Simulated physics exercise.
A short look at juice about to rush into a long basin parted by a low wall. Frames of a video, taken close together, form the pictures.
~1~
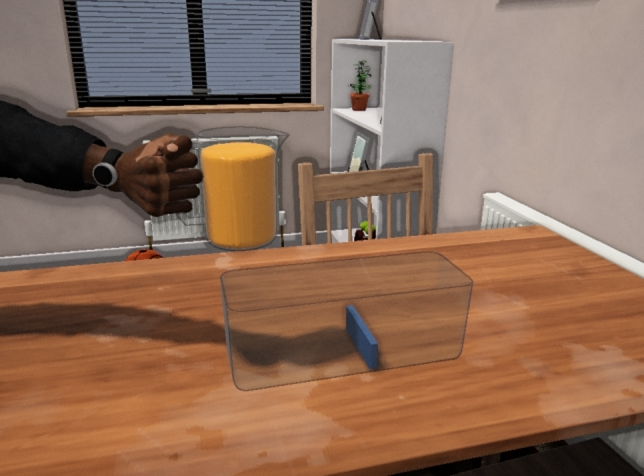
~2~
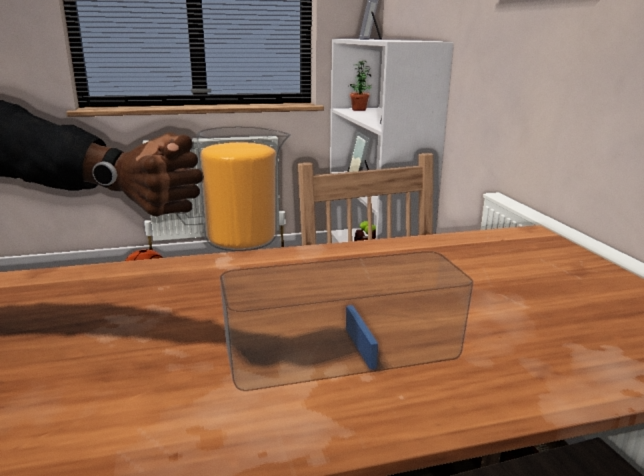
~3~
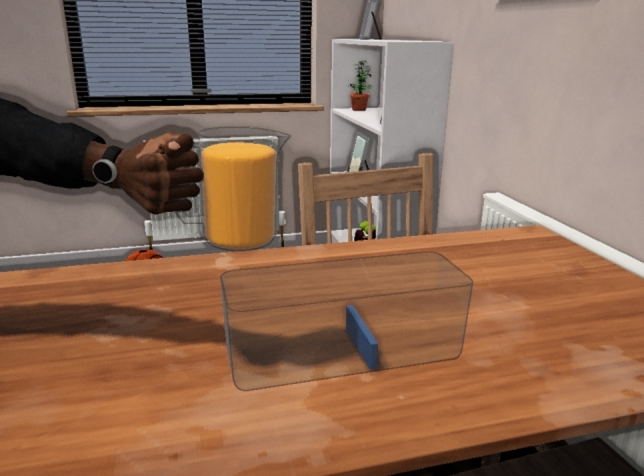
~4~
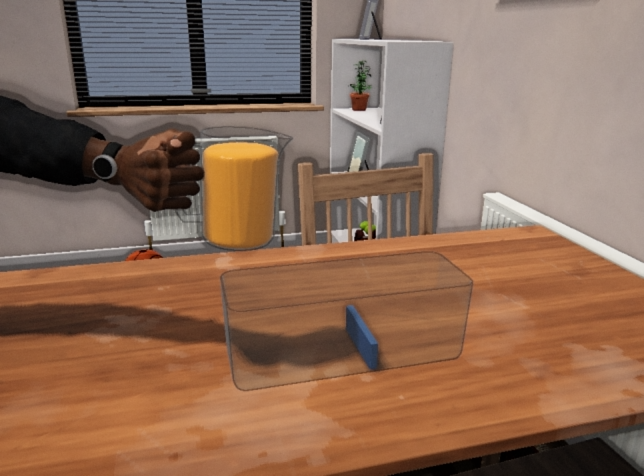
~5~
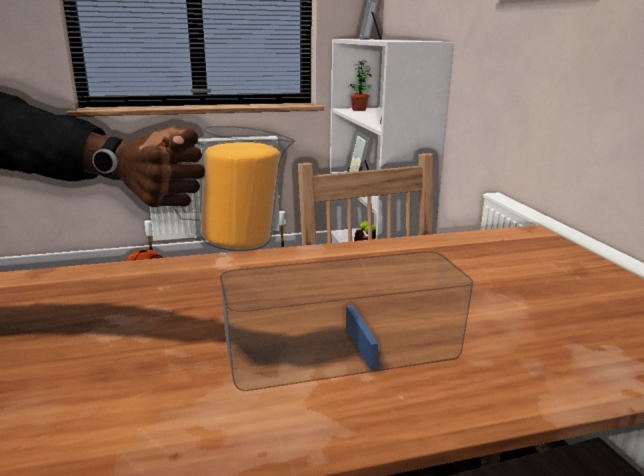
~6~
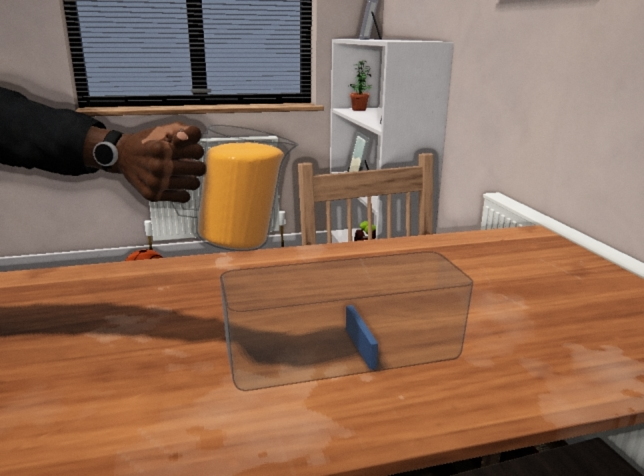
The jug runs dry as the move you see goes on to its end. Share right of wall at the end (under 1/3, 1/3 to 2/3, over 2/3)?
Never reaches a third.
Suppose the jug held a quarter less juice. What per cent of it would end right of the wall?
5 in a hundred.
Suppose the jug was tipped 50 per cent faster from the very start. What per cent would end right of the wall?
Around 10 percent.
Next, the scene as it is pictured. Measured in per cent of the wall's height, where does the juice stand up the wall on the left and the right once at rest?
About 60 left, about 20 right.
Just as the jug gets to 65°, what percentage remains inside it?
About 85 % remains.
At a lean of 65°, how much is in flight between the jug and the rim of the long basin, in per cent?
It comes to around 10 per cent.
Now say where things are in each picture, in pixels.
In the first frame, it leans 0°; its right rim is at (289, 133); the juice meets the walls at (200, 151) and (275, 148); the long basin's rim runs from (224, 292) to (456, 267); the wall's top is at (361, 324).
In the second frame, it leans 0°; its right rim is at (290, 133); the juice meets the walls at (201, 151) and (275, 148).
In the third frame, it leans 2°; its right rim is at (291, 135); the juice meets the walls at (202, 150) and (276, 149).
In the fourth frame, it leans 4°; its right rim is at (293, 137); the juice meets the walls at (203, 151) and (277, 149).
In the fifth frame, it leans 7°; its right rim is at (295, 139); the juice meets the walls at (204, 151) and (280, 149).
In the sixth frame, it leans 11°; its right rim is at (298, 143); the juice meets the walls at (206, 153) and (284, 150).
A moment on, the jug is tipped part way and 84 per cent is still to pour, 3 is left of the wall and 1 right of it.
Next, the jug is tipped right over and 27 per cent is still to pour, 42 is left of the wall and 13 right of it.
Then the jug is tipped right over and 0 per cent is still to pour, 80 is left of the wall and 16 right of it.
Later the jug is tipped right over and 0 per cent is still to pour, 80 is left of the wall and 16 right of it.
At rest 80 per cent lies left of the wall, 16 right of it and 3 outside.
